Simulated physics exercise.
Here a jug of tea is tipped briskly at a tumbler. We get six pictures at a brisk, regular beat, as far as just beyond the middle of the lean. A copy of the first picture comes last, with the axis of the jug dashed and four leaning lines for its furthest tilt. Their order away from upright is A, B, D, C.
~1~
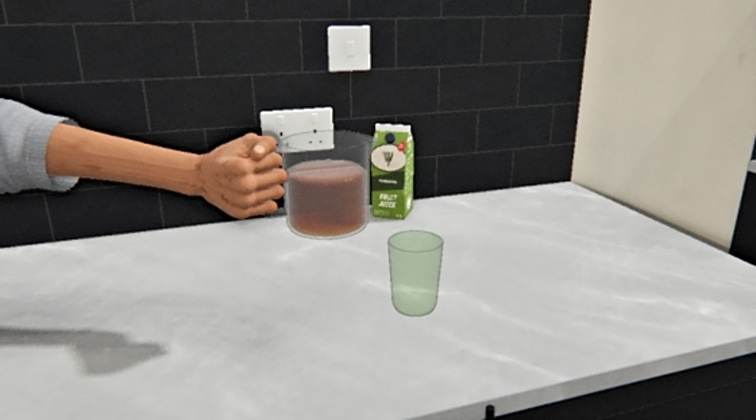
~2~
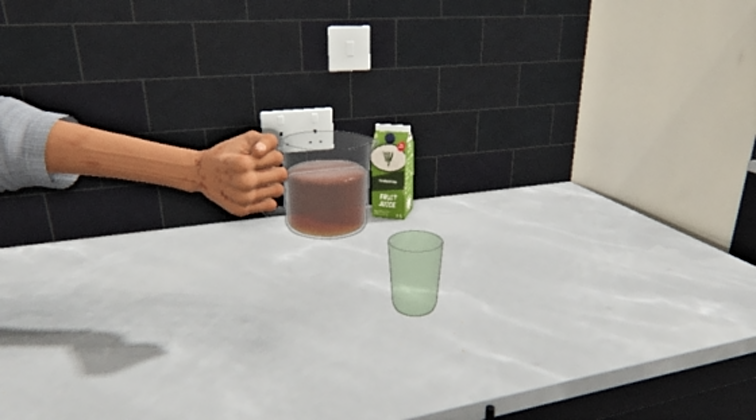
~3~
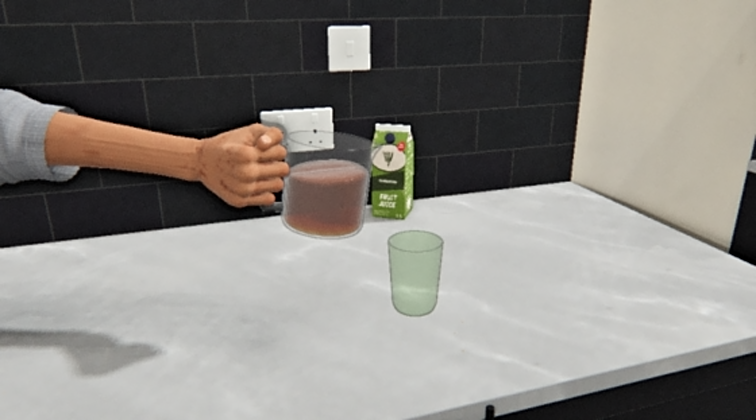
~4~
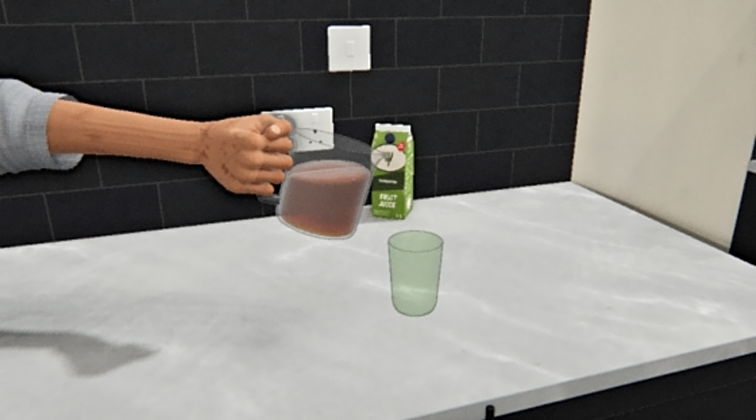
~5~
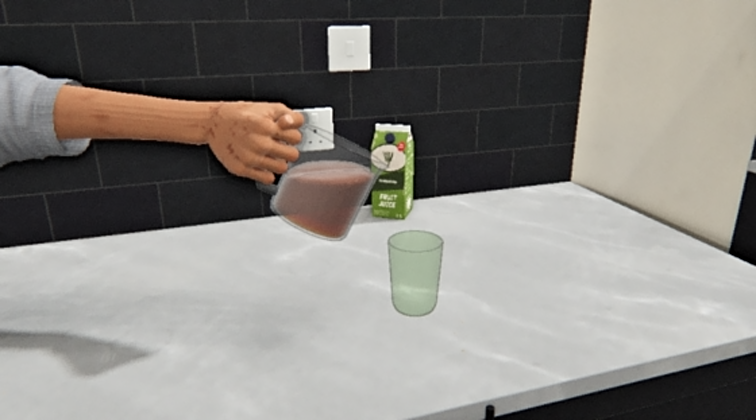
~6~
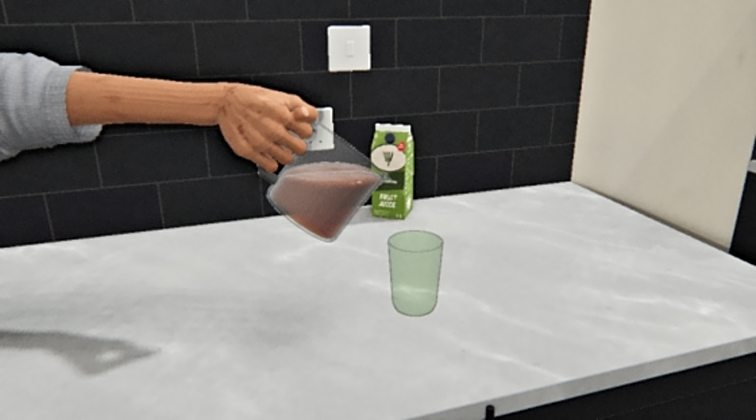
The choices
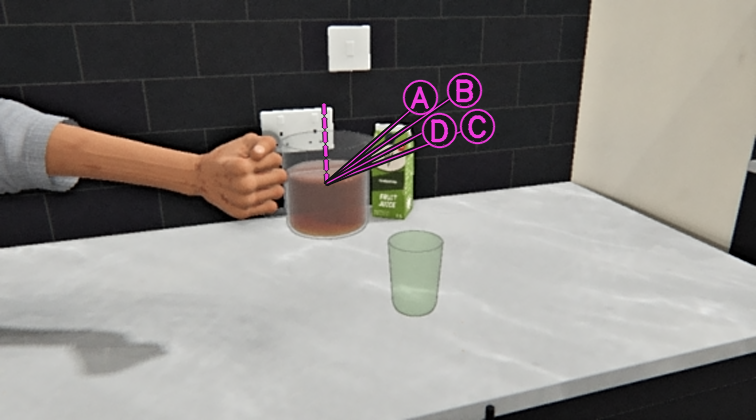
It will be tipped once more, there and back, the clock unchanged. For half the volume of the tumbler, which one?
B is best.
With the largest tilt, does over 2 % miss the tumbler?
Yes, it does.
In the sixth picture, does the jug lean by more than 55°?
No.
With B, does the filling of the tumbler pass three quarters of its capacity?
No, it does not.
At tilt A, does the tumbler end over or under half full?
Under half.
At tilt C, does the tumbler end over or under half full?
Over.
On the marked copy, A at (409, 110); B at (449, 98); C at (461, 131); D at (421, 133).
For tilt A, the tumbler ends with about 30 % of what it can hold.
For tilt B, the tumbler ends with about 50 % of what it can hold.
For tilt C, the tumbler ends with about 79 % of what it can hold; 9 % of the tea is spilt.
For tilt D, the tumbler ends with about 70 % of what it can hold.
